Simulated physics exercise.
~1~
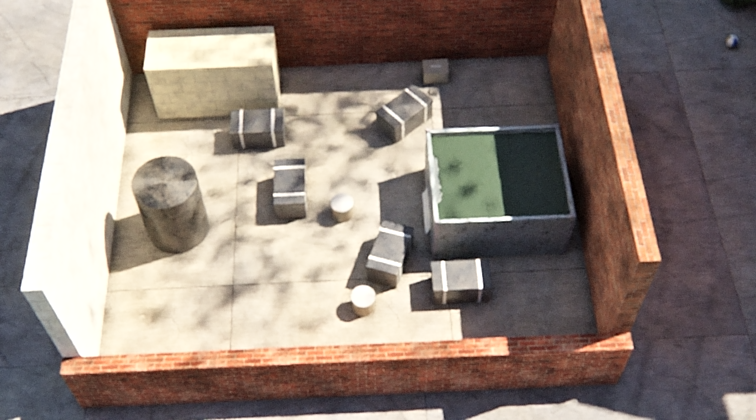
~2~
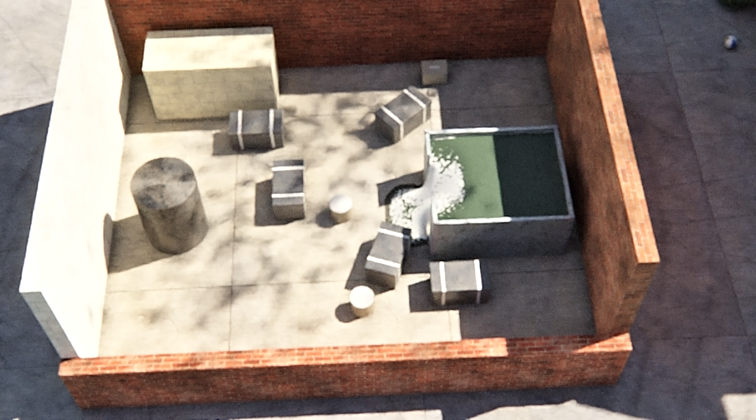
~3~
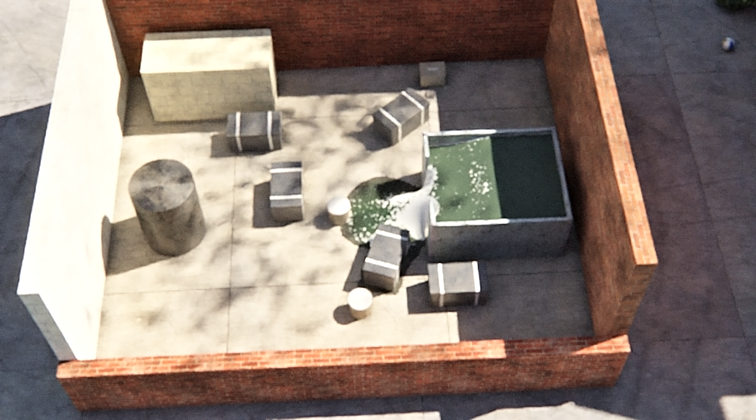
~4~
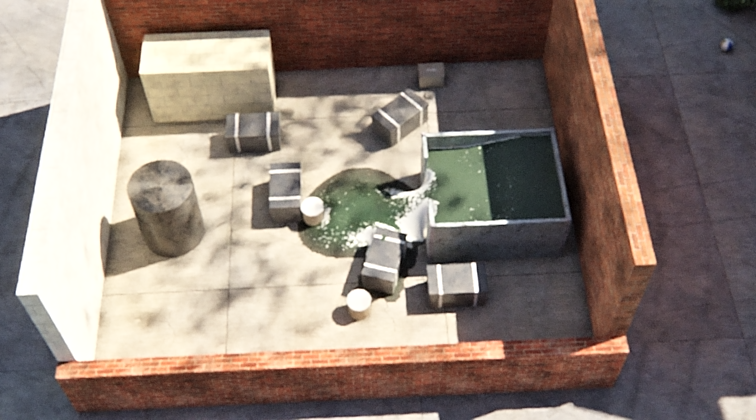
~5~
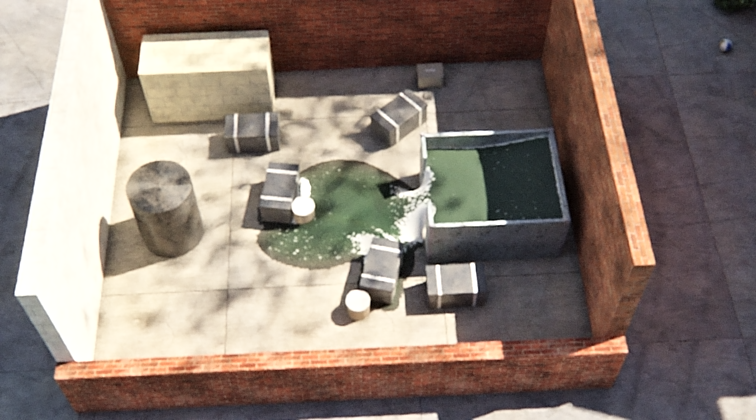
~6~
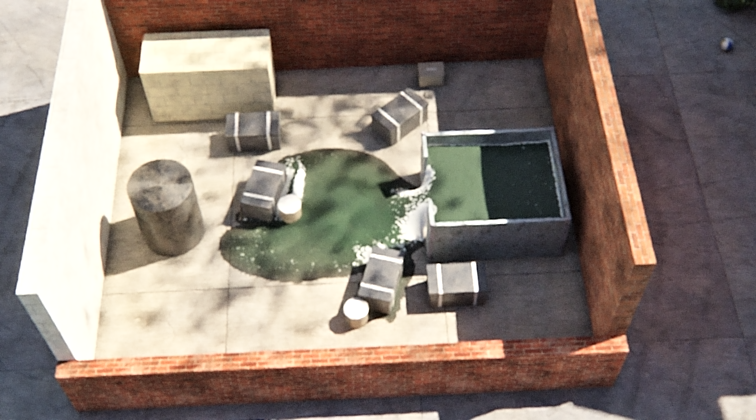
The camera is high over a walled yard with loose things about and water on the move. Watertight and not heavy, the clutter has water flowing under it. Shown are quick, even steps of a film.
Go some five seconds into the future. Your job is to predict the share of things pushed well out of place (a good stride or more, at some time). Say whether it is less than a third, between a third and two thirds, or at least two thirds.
It is between a third and two thirds.
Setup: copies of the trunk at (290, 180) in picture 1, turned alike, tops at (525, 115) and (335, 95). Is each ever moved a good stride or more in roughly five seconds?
Taking them in order, the first one never gets that far and the second one never gets that far.
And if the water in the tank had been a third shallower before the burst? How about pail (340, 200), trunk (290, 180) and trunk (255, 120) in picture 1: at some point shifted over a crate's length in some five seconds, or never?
Beyond that, then beyond that, then beyond that.
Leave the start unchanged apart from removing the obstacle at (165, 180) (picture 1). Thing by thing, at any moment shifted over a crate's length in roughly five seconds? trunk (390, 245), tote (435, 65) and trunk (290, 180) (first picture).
One after the other: Shifted that much, less than that, that far or more.
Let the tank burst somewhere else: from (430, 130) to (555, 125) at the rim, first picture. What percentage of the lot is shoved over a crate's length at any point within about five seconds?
Estimate: Roughly 60 per cent.
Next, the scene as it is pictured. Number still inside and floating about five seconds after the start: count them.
The total here is 3.
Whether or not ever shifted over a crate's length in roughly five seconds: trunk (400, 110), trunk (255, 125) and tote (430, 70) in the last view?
The first comes out not so far, the second driven that far, the last not so far.
A moment on, 3 of 8 are well off their spots; 1 afloat.
Next, 4 of 8 are well off their spots; 3 afloat.
Later, 4 of 8 are well off their spots; 3 afloat.
In the end, 4 of 8 are well off their spots, and 4 have been at some point; 3 afloat.
